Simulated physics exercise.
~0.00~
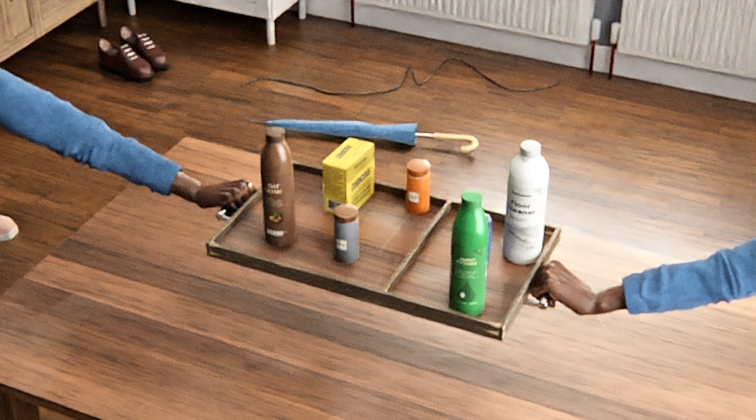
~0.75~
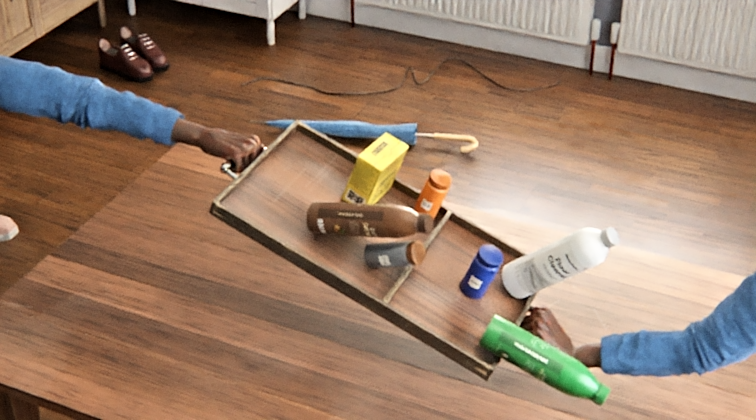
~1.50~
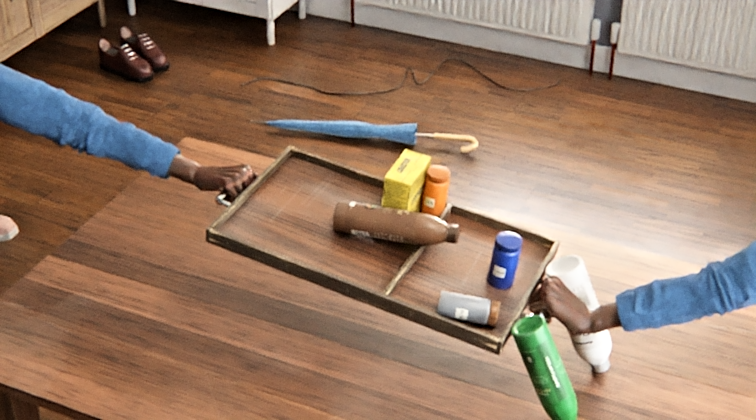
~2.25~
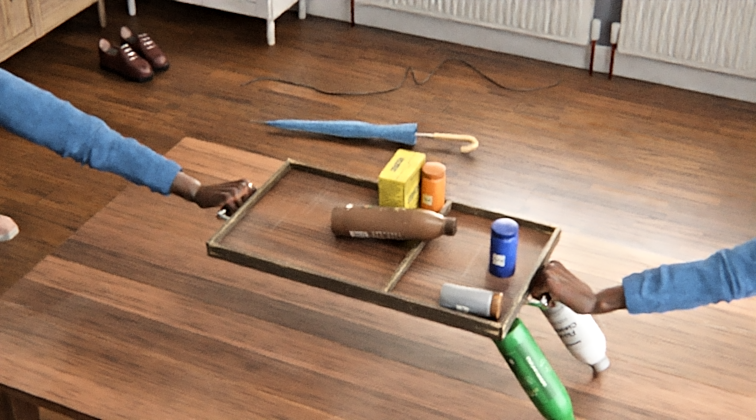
Hands tilting a wooden tray down to the right, bottles toppling, green and white ones falling off, then levelling it again.
